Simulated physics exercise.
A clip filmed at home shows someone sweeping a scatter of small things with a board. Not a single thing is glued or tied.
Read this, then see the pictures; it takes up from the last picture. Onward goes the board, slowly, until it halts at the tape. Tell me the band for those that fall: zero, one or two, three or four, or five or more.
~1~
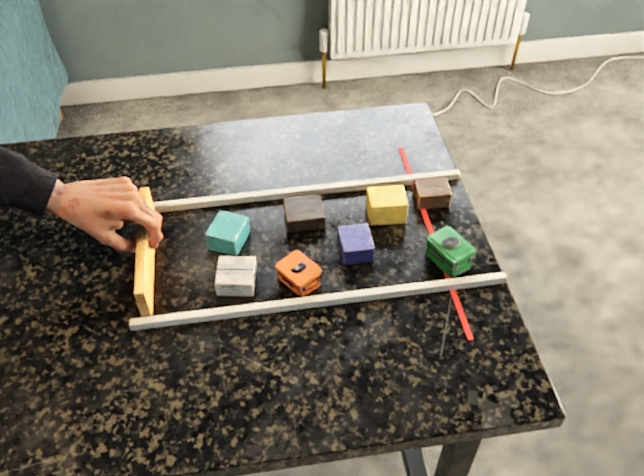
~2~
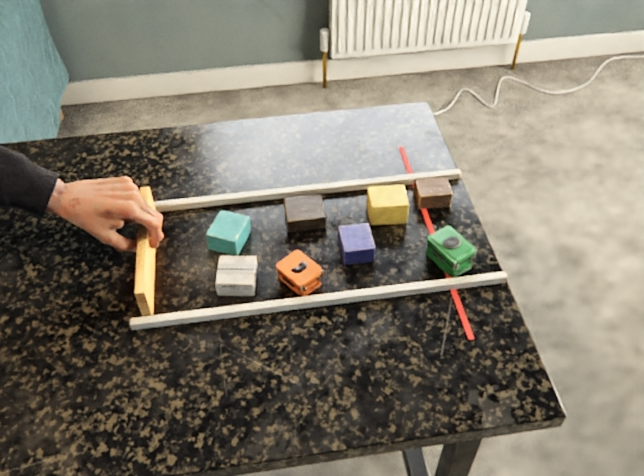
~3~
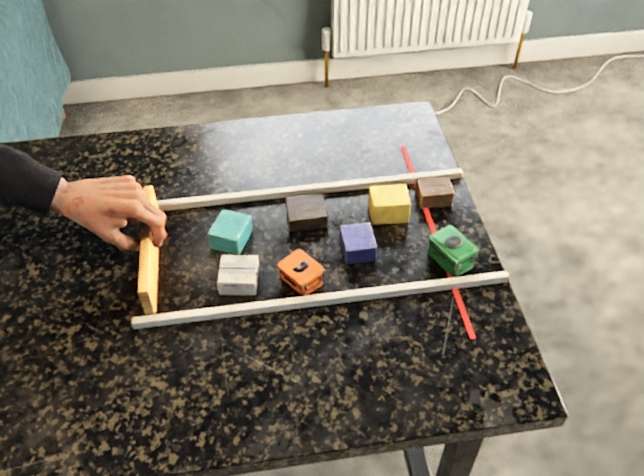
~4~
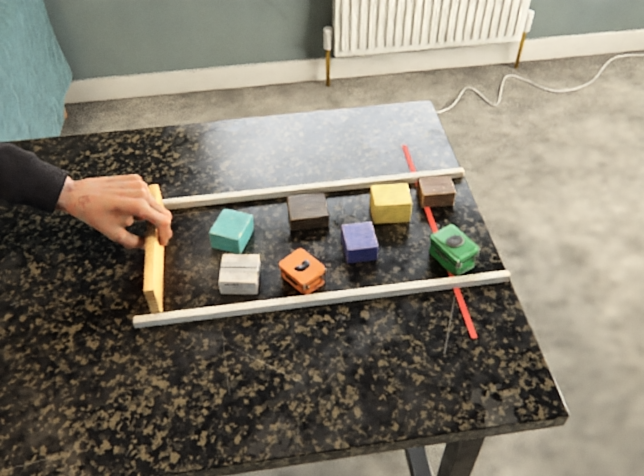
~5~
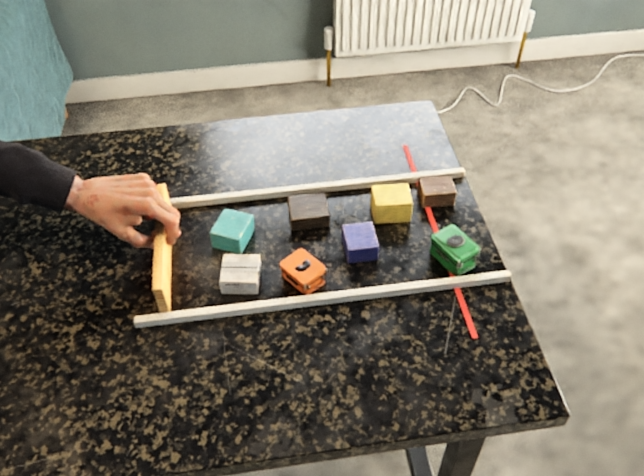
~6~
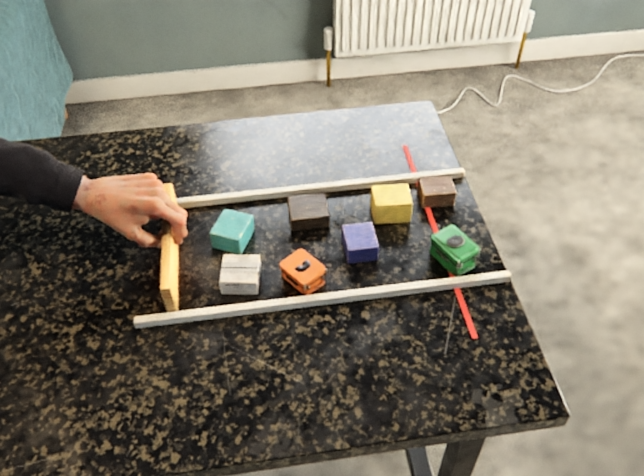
The number that tumble down is over two and under five.
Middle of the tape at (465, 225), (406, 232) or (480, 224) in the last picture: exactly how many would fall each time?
6, 2, 8.
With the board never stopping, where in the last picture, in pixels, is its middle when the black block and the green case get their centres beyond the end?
Approx. (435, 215) for the first, approx. (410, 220) for the second.
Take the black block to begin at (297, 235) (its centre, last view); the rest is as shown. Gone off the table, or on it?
Note: From that start it hangs on.
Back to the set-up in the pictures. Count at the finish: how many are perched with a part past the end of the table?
The count is 3.
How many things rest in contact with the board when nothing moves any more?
2 end up touching it.
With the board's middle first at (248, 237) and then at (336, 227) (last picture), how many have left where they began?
The first count is 3, and then it's 7.
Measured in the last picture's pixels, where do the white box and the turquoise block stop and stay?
Roughly at (462, 247) and at (444, 203), in that order.
Early on, none off yet; brown block at rest near (436, 192); green case at rest near (454, 251); yellow block at rest near (391, 204).
A while later, none off yet; brown block moving near (441, 191); green case at rest near (454, 251); yellow block travelled a little near (411, 201).
Further along, one off so far; brown block in the air near (480, 323); green case travelled about its own width near (486, 247); yellow block travelled well along near (475, 194).
Finally, the number that fall off is three or four; lost, yellow block, green case and brown block.
